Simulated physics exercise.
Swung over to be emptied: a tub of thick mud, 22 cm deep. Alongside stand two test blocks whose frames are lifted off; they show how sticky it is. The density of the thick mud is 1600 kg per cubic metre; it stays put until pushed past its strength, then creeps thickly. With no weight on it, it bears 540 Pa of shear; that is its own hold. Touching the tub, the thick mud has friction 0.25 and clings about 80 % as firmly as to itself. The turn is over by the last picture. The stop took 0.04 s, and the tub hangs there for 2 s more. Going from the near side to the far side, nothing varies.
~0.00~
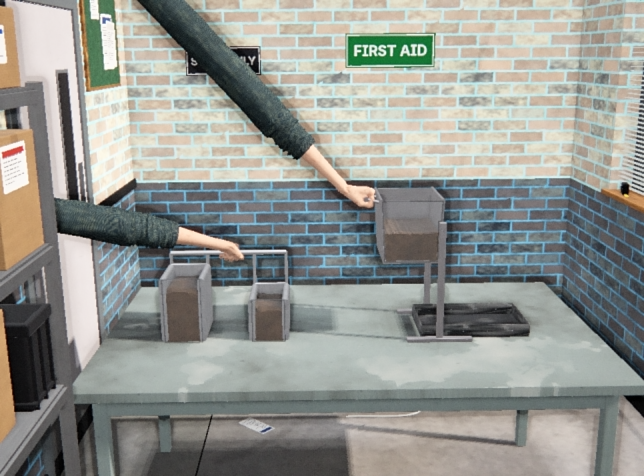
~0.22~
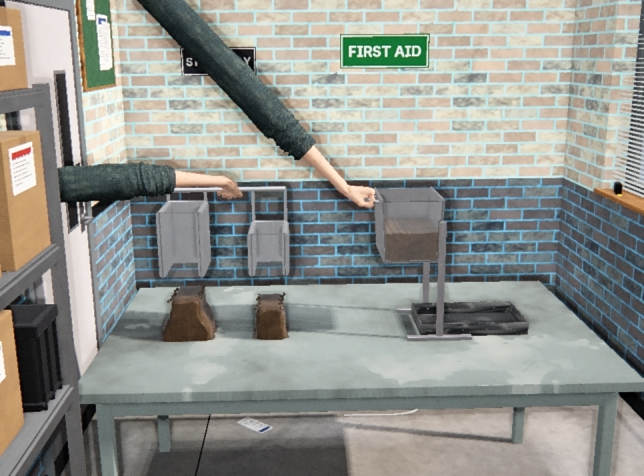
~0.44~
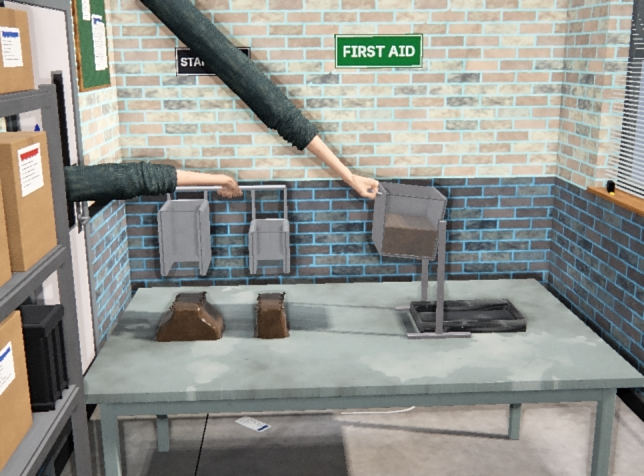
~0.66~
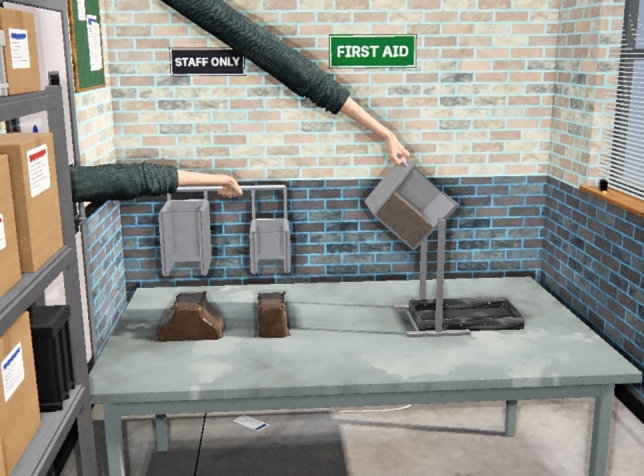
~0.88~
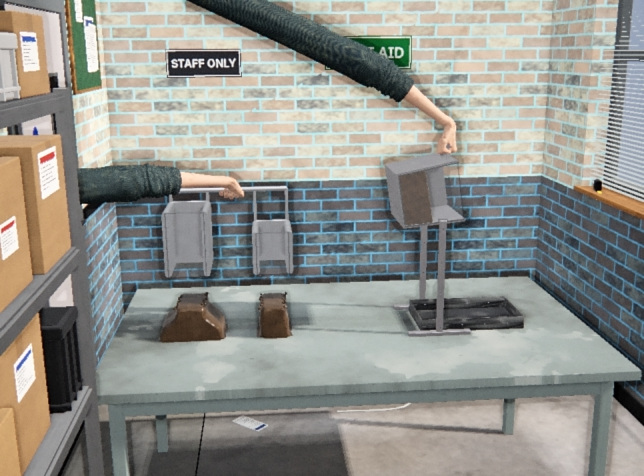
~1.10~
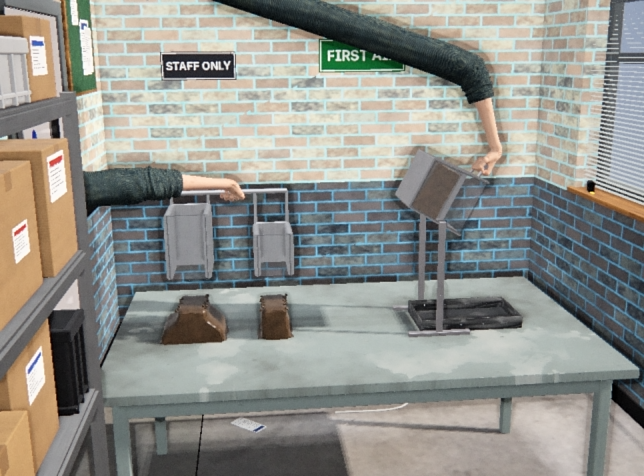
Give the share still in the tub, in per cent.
0 %.
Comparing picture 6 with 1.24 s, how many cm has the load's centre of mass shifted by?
Shift: Some 9 cm.
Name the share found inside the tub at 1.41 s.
The tub holds some 20 % at that moment.
By 1.24 s, the tub is at 117 degrees and holds 99 %.
By 1.41 s, the tub is at 117 degrees and holds 21 %.
By 1.58 s, the tub is at 117 degrees and holds 0 %.
By 1.75 s, the tub is at 117 degrees and holds 0 %.
By 3.10 s, at the end, the tub is at 117 degrees and holds 0 %.
